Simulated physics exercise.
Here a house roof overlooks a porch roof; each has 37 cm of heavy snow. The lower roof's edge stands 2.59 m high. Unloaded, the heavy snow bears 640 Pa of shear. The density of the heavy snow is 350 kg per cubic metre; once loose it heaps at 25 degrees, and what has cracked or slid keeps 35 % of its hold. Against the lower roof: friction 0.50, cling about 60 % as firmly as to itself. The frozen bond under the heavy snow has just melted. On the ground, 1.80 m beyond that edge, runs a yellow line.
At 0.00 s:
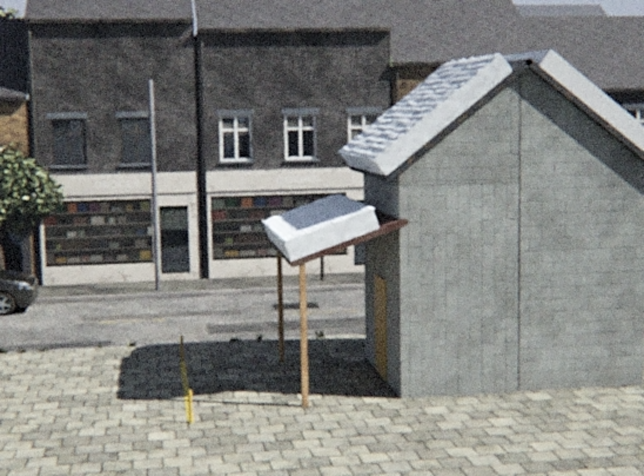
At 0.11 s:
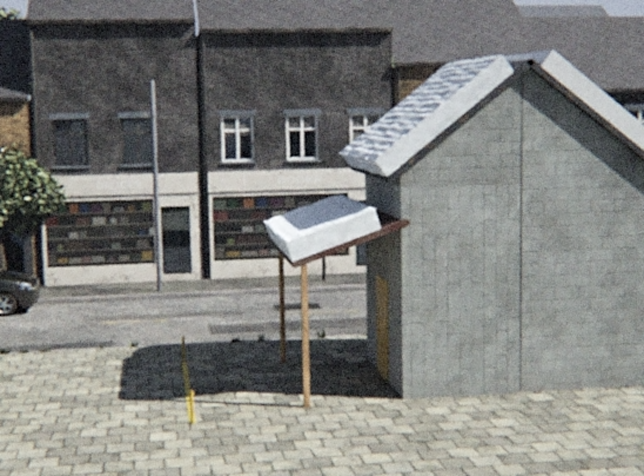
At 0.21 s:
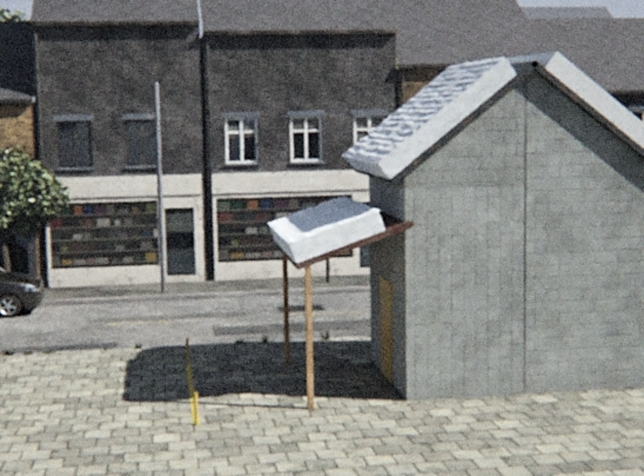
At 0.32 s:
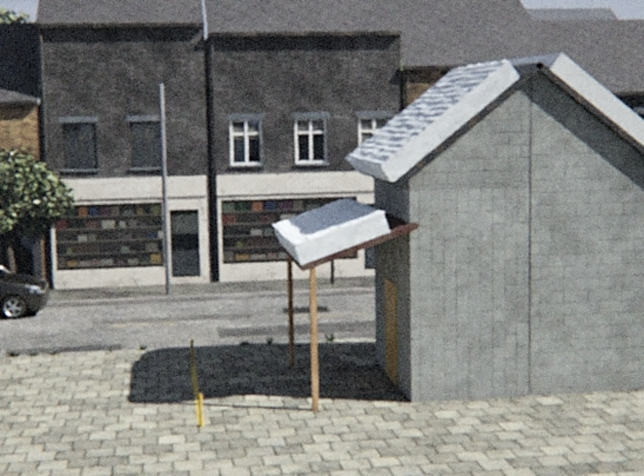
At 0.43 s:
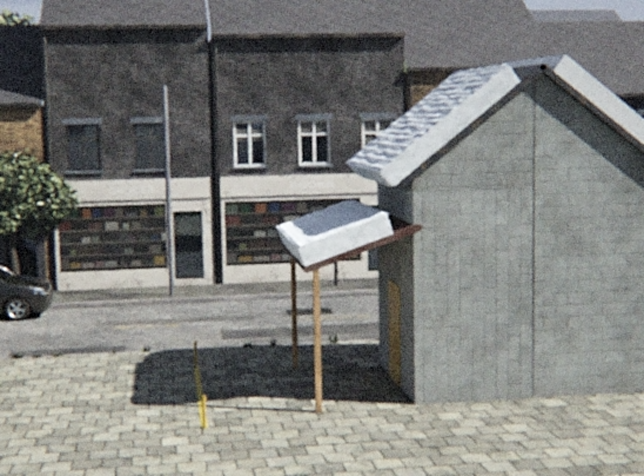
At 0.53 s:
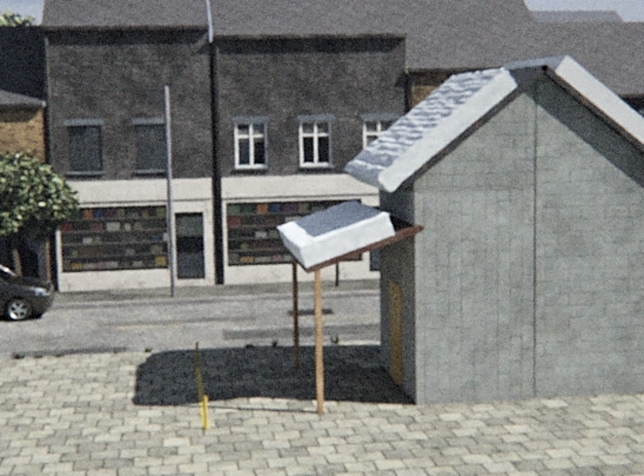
The clip shows a grey house with thick snow on its roof above a snow-covered porch roof. As the view drifts slightly, the upper snow creeps down leftward, edging a little past the eave in one piece, then cracks.
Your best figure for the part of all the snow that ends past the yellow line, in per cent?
It comes to some 15 %.
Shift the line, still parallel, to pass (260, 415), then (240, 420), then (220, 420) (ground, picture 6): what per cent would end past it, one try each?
In that order: 40 %, 30 %, 20 %.
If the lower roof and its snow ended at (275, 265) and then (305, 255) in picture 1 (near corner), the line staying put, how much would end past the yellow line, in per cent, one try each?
In turn about 12 %, 20 %.
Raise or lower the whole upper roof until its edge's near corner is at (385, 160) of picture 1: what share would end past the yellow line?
It would be near 30 %.
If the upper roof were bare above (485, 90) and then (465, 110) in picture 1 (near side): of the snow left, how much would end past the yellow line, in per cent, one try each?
In turn about 7 %, 1 %.
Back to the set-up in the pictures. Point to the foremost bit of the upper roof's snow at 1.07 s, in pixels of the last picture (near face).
At about (349, 220).
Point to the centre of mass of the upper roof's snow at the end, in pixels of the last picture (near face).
Around (266, 345).
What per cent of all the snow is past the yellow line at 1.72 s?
Near 0 %.
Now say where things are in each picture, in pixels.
The first frame shows front end of the heavy snow at (384, 171).
The second frame shows front end of the heavy snow at (385, 172), its middle shifted 10 mm.
The third frame shows front end of the heavy snow at (388, 174), its middle shifted 3.8 cm, 1 % of it past the upper edge, in one piece.
The fourth frame shows front end of the heavy snow at (391, 168), its middle shifted 8.8 cm, 3 % of it past the upper edge, in one piece.
The fifth frame shows front end of the heavy snow at (391, 173), its middle shifted 16 cm, 6 % of it past the upper edge, in one piece.
The sixth frame shows front end of the heavy snow at (388, 172), its middle shifted 25 cm, 9 % of it past the upper edge, cracking.
By 1.07 s, none is below the lower edge and 0 % is past the line.
By 1.72 s, none is below the lower edge and 0 % is past the line.
By 2.36 s, 24 % is below the lower edge and 0 % is past the line.
By 3.00 s, 52 % is below the lower edge and 11 % is past the line.
By 4.50 s, at the end, 57 % is below the lower edge and 15 % is past the line.
